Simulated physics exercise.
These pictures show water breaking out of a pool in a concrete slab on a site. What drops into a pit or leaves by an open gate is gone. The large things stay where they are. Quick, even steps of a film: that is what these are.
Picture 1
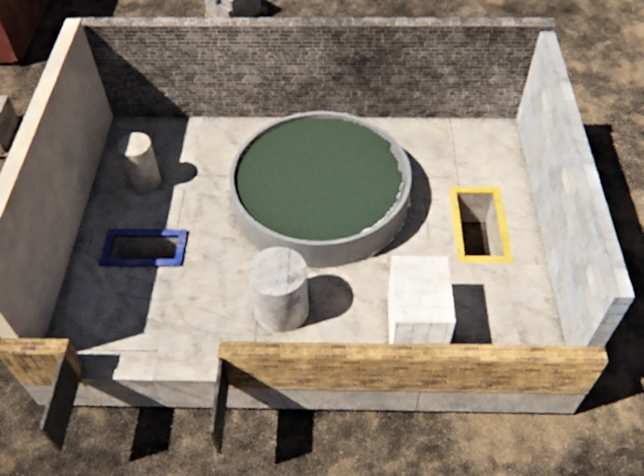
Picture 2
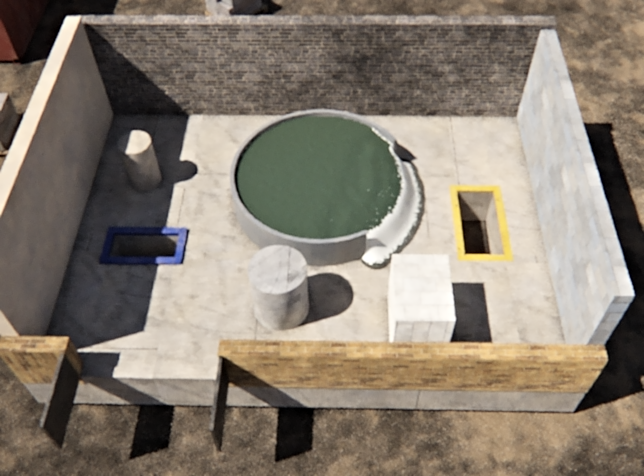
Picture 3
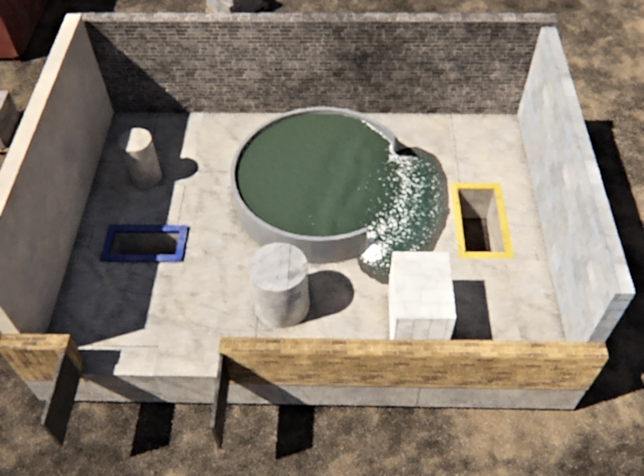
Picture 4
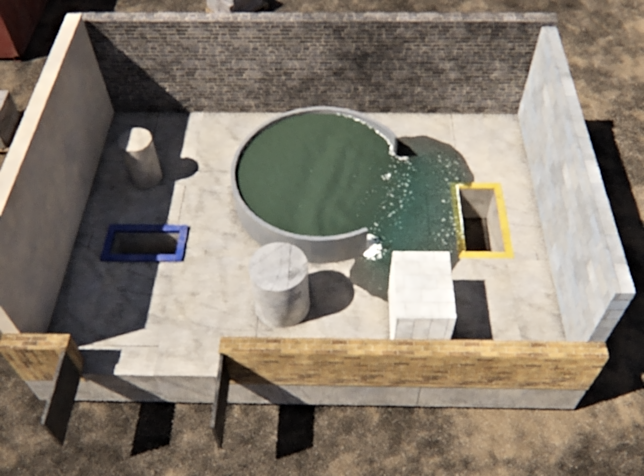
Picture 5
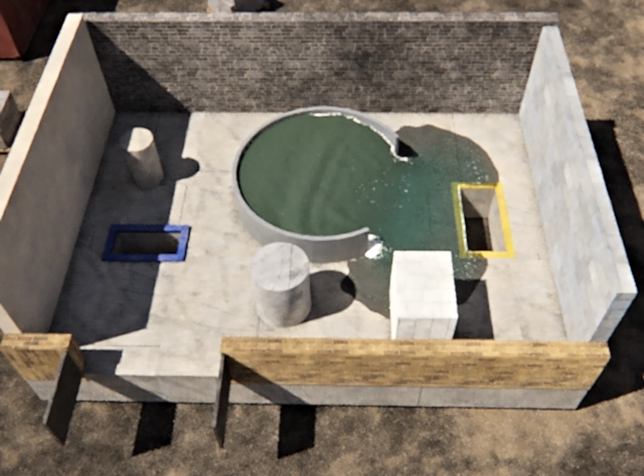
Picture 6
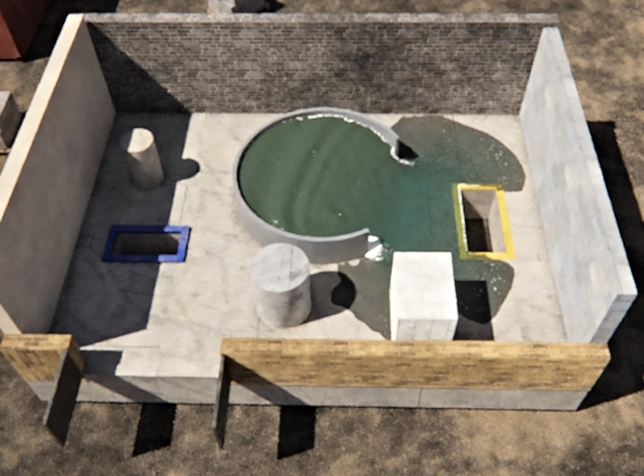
Dark green water breaks through the right side of a round grey tank in a walled concrete yard, seen from high above by a still camera. A blue-framed pit lies left, a yellow-framed one right, with a pale cylinder and white block in front. The water bursts out foaming, spreads across the slab, reaches the yellow frame and block, and widens around them toward the back and front.
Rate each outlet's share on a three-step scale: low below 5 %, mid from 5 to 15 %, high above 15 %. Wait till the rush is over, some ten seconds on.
Scale: Gate - low, yellow pit - high, blue pit - low.
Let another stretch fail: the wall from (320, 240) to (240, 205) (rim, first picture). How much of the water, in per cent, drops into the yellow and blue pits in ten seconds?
In per cent: Yellow 4, blue 8.
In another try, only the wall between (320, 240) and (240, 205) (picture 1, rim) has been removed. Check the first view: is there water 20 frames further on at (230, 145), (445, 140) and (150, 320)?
The first would be still unwetted, the second still unwetted and the third drenched.
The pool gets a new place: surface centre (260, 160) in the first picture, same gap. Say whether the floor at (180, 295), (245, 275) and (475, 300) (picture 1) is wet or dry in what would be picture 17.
Going through the three spots, I'd say high and dry, high and dry, swamped.
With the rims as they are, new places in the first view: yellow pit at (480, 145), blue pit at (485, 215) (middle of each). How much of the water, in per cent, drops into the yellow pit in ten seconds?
Yellow: About 25 %.
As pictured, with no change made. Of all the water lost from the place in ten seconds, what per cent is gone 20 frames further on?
Close to 50 per cent, I'd say.
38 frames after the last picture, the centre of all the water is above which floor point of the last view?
Around pixel (388, 218) of the last picture.
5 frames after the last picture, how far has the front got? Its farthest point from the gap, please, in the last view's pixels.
I'd say around (571, 367).
A moment on, water covers 30 % of the floor; the gate 0 %, the yellow pit 9 %, the blue pit 0 %.
Next, water covers 35 % of the floor; the gate 0 %, the yellow pit 19 %, the blue pit 0 %.
Then, water covers 45 % of the floor; the gate 0 %, the yellow pit 31 %, the blue pit 0 %.
Later, water covers 65 % of the floor; the gate 0 %, the yellow pit 48 %, the blue pit 0 %.
In the end, water covers 85 % of the floor; the gate 1 %, the yellow pit 62 %, the blue pit 0 %.
